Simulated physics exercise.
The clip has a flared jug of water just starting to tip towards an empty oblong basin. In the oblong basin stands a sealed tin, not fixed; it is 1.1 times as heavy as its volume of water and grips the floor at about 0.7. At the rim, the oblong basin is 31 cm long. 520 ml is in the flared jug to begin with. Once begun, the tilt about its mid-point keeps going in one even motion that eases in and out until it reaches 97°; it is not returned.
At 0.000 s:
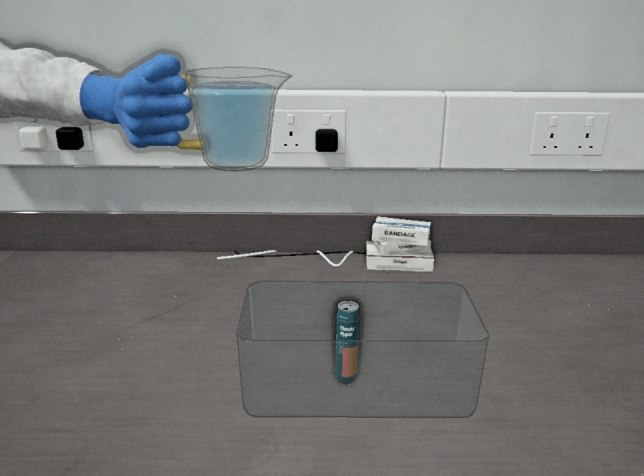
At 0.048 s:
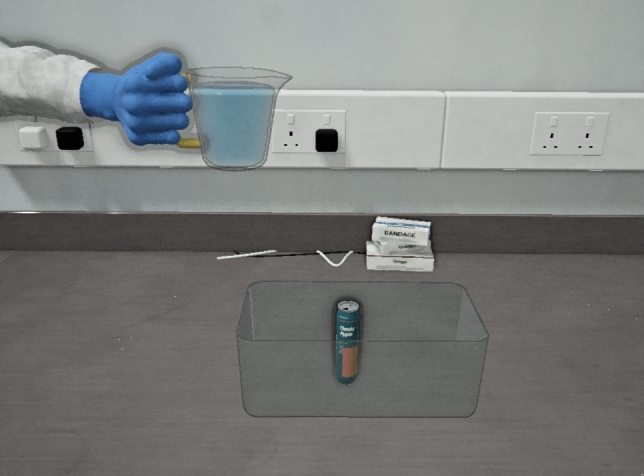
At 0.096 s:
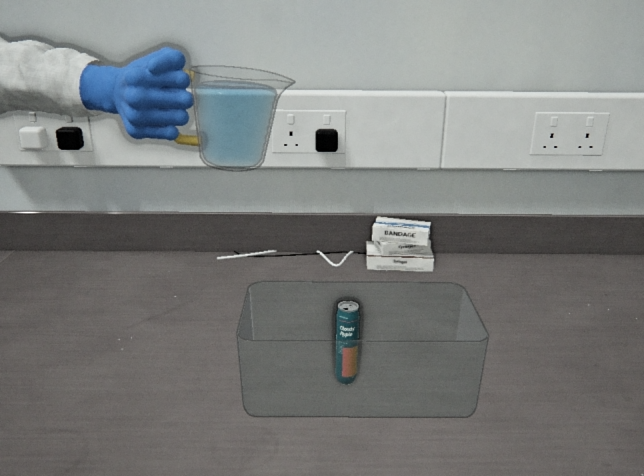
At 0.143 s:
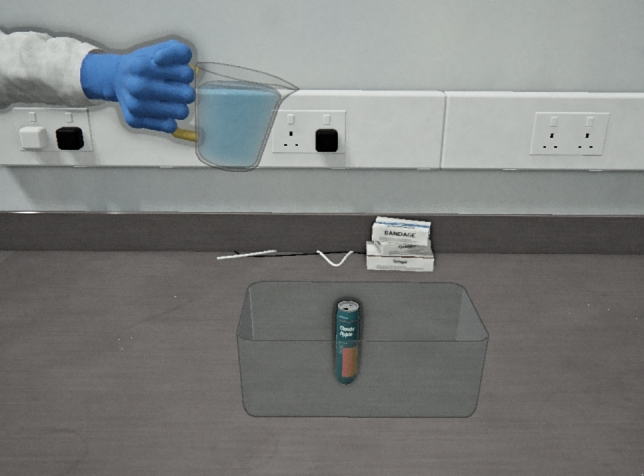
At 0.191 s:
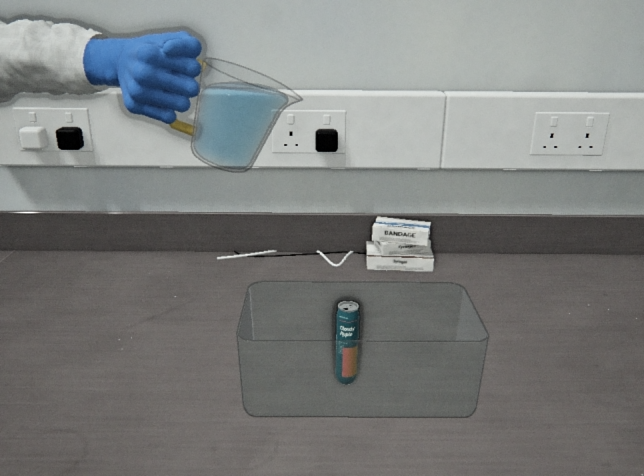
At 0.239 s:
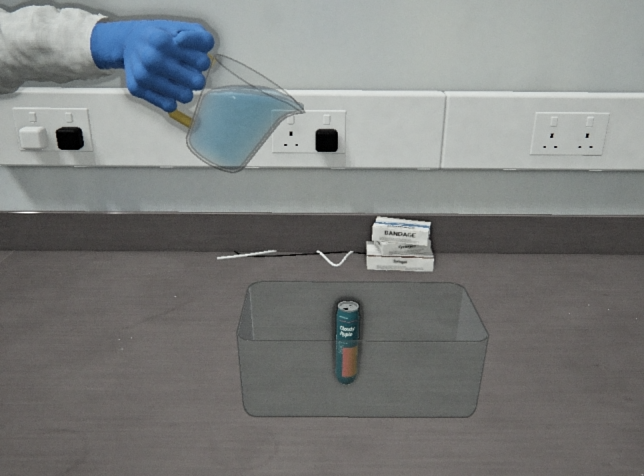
Blue-gloved hand steadily tilting a flared jug of blue water rightwards above a clear oblong basin with a tin standing inside.
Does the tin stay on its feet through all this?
It will not come down.
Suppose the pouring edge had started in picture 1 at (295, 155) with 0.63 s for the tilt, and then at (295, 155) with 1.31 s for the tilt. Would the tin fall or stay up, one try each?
Try 1: Tipped over; try 2: Tipped over.
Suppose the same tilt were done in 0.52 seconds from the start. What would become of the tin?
In that case the tin stays vertical.
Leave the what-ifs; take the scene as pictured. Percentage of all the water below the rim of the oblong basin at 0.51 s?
About 5 per cent.
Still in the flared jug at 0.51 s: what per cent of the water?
52 %.
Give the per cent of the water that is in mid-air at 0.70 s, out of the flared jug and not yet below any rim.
Airborne share: Near 34 %.
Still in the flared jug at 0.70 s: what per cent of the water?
Roughly 12 percent remains.
After 0.51 s the tilt is 88° and 53 per cent is still to pour; the tin stands where it began.
After 0.70 s the tilt is 97° and 13 per cent is still to pour; the tin stands where it began.
After 0.91 s the tilt is 97° and 2 per cent is still to pour; the tin stands where it began.
After 1.13 s the tilt is 97° and 0 per cent is still to pour; the tin stands where it began.
In the end the tin stands where it began.
